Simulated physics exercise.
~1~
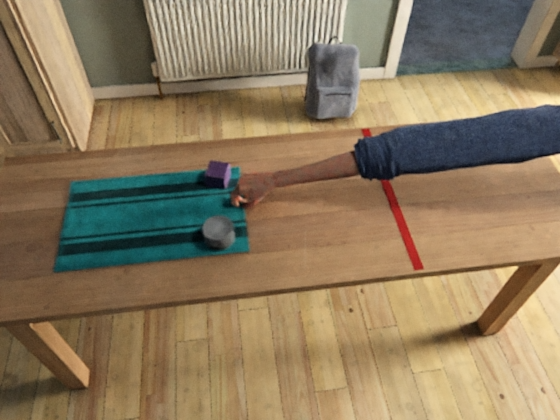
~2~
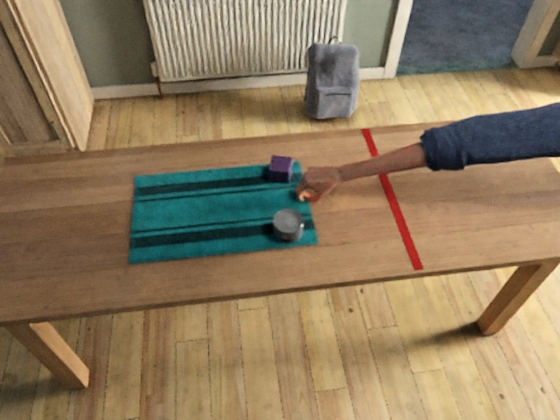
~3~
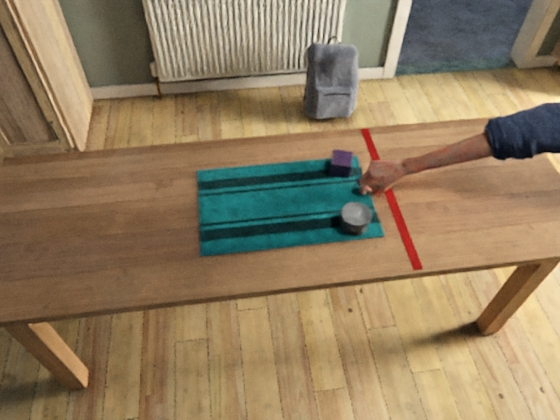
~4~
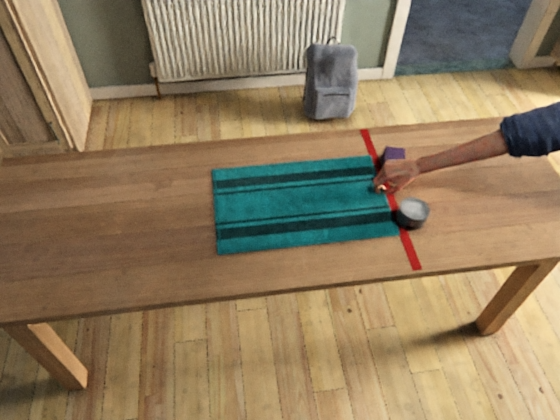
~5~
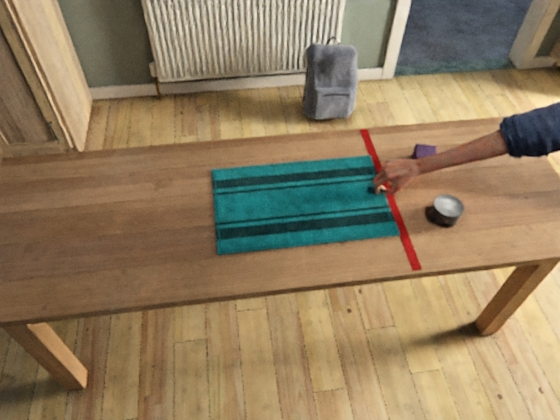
Turquoise table runner pulled right by a hand stops at the red tape, while purple block and grey tub slide off its front.
